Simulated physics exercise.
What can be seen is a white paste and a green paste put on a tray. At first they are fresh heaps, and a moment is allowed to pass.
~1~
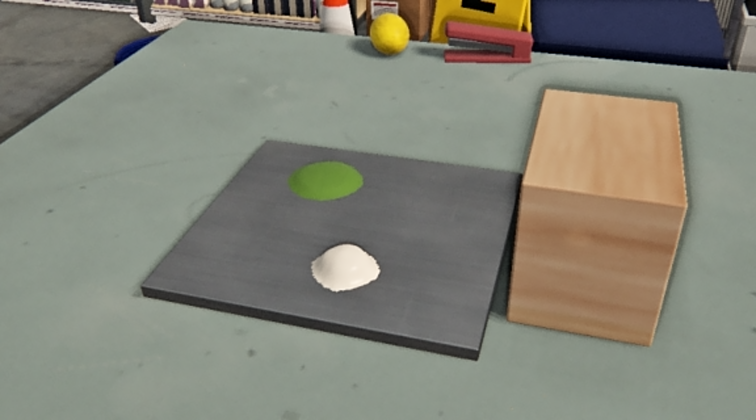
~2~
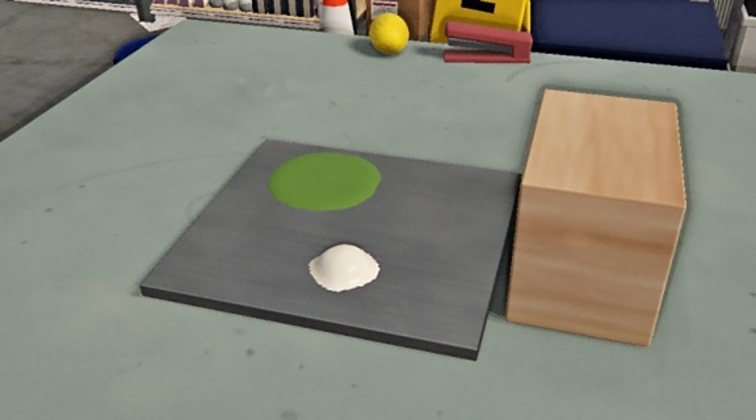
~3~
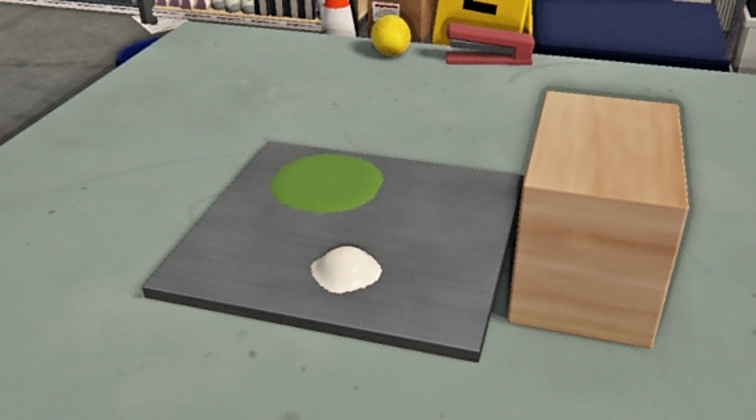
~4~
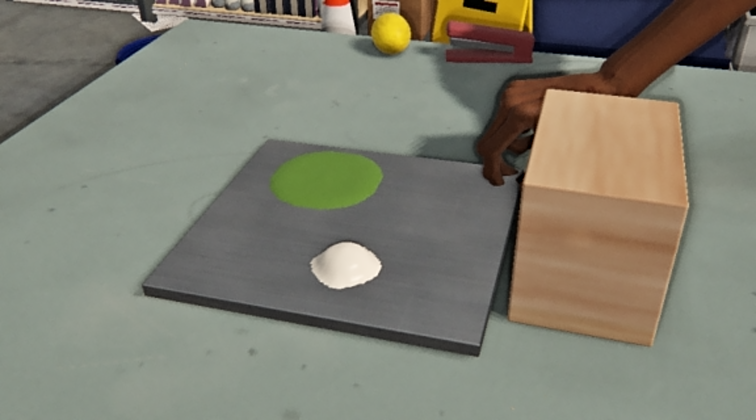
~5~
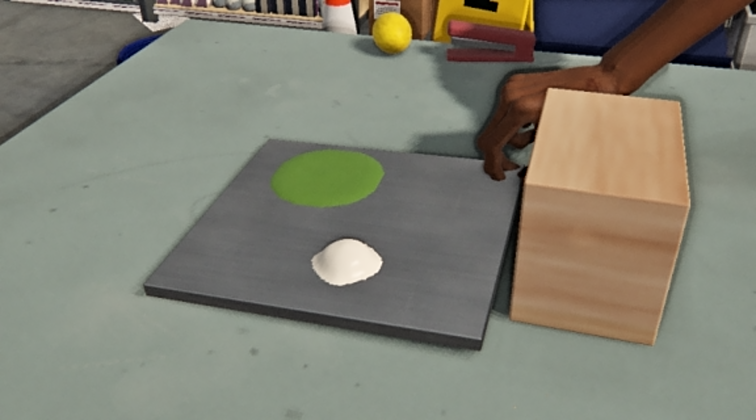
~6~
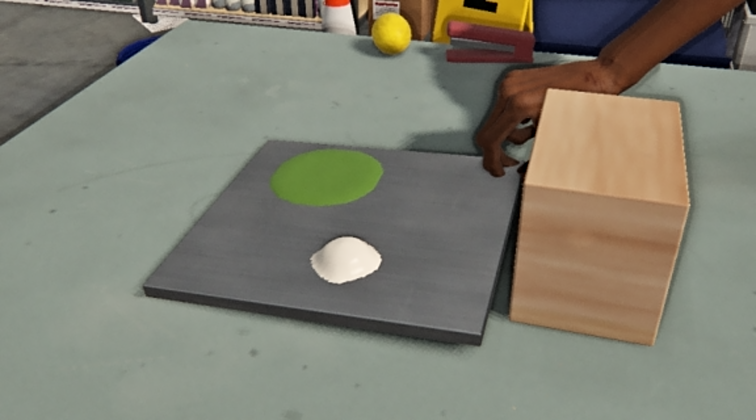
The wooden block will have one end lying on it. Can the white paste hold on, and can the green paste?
So: The white paste, it is held back; the green paste, it drops off.
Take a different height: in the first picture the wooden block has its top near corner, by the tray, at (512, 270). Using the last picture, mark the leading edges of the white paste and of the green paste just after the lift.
The first near (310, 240), the second near (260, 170).
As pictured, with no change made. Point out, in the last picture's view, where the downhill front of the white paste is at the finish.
My estimate is around pixel (286, 193) of the last view.
Next, slope about 31°; the white paste has not moved; the green paste is dripping off the low end.
After that, the white paste has not moved; the green paste is dripping off the low end.
Finally, slope about 31°; the white paste has not moved; the green paste is dripping off the low end.
